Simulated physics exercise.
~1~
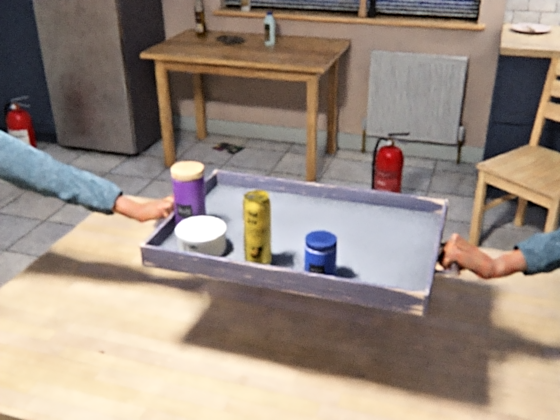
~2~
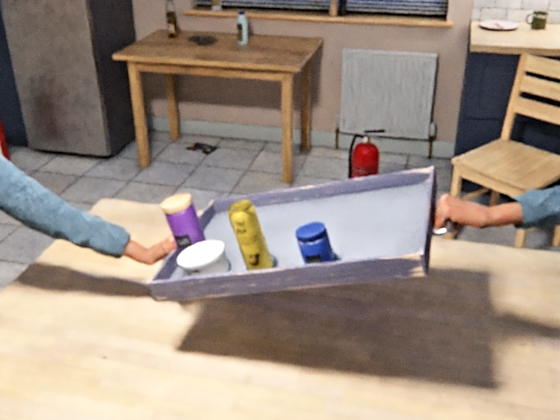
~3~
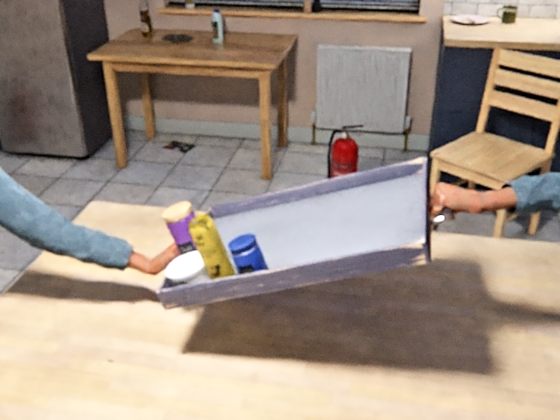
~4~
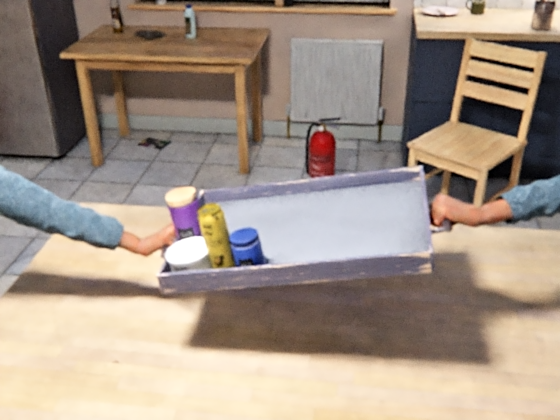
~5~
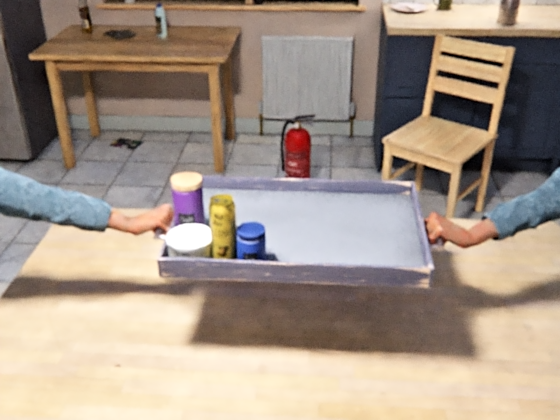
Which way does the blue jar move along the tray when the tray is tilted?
The blue jar slides to the left, towards the lowered end of the tray, and ends up close beside the yellow can.
